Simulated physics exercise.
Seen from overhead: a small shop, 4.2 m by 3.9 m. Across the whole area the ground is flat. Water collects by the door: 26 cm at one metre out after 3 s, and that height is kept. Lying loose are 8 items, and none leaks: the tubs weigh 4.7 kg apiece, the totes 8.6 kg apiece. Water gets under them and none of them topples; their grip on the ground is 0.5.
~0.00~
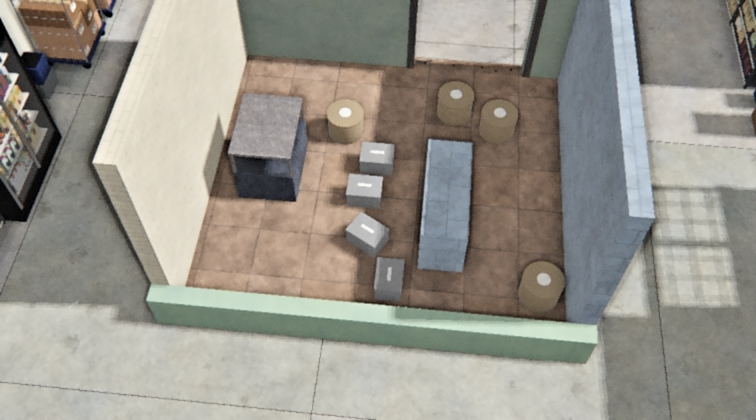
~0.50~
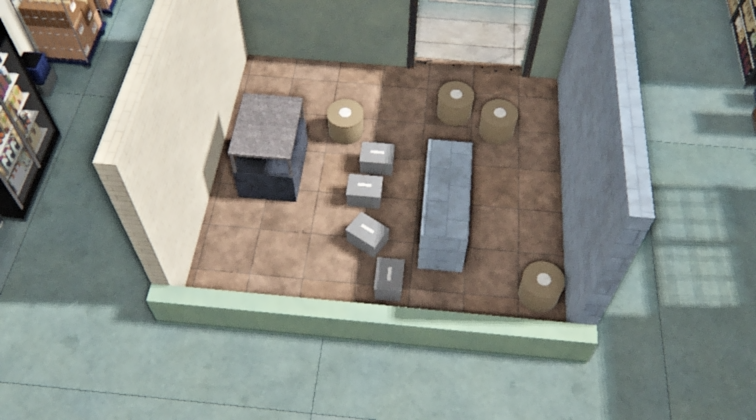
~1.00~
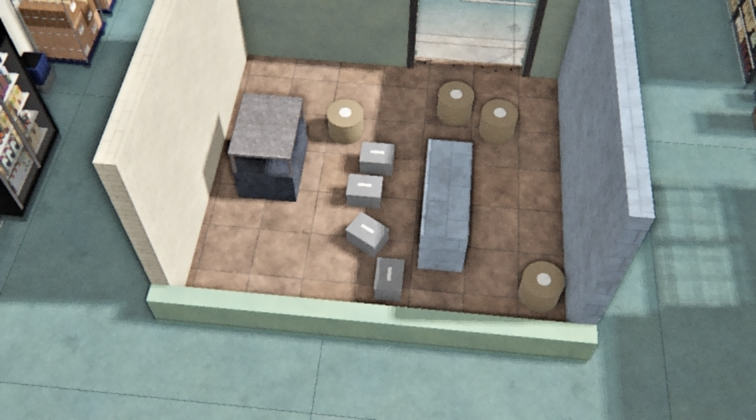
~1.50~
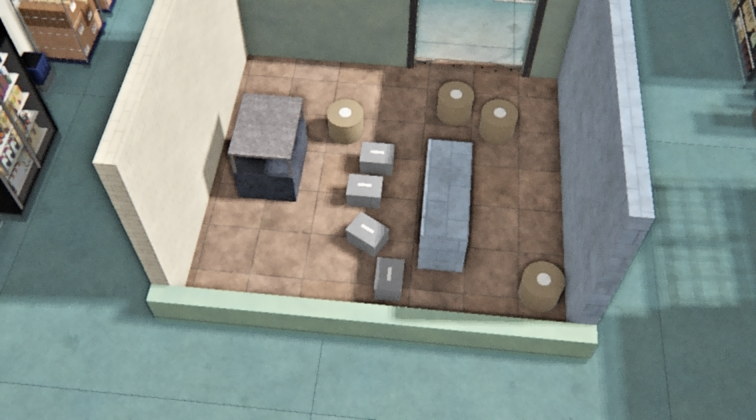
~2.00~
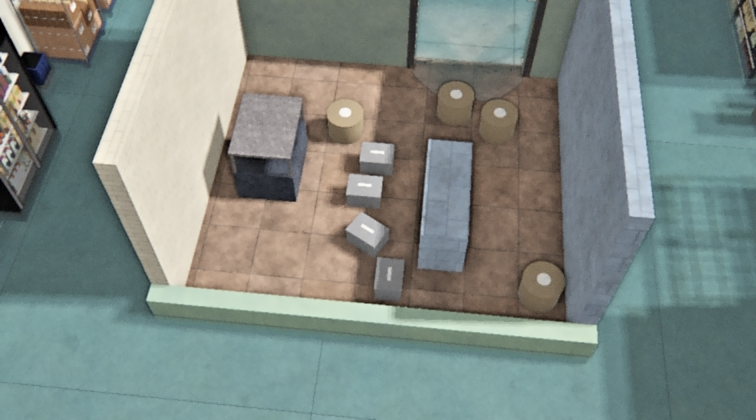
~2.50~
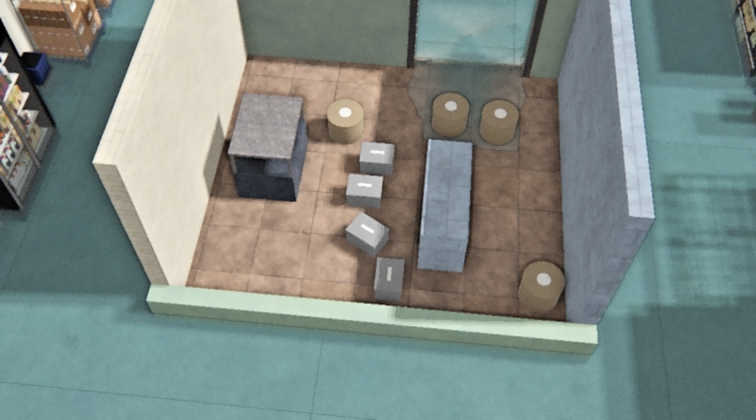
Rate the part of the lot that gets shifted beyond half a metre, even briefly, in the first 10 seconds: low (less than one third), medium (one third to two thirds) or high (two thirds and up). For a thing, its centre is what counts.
High.
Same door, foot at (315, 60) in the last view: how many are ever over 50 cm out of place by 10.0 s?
That gives 7 of them.
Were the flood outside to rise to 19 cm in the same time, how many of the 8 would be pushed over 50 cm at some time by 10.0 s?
Count: 8.
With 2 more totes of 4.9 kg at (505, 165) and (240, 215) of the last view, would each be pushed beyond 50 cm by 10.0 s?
So the first ends up beyond that distance while the second ends up within that distance.
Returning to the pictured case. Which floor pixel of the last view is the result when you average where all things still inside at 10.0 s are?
They average out to somewhere around (306, 217).
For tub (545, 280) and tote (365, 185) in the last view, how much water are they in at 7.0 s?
First about 12 cm, second about 14 cm.
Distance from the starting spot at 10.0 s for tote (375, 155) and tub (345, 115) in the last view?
First 200 cm, then 100 cm.
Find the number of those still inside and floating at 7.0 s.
Tally: 7 of them.
After 3.5 s 2 of 8 are over 50 cm from their spots; 1 afloat.
After 4.5 s 3 of 8 are over 50 cm from their spots; 2 afloat.
After 7.0 s 8 of 8 are over 50 cm from their spots; 7 afloat.
After 10.0 s 8 of 8 are over 50 cm from their spots, and 8 have been at some point; 8 afloat.
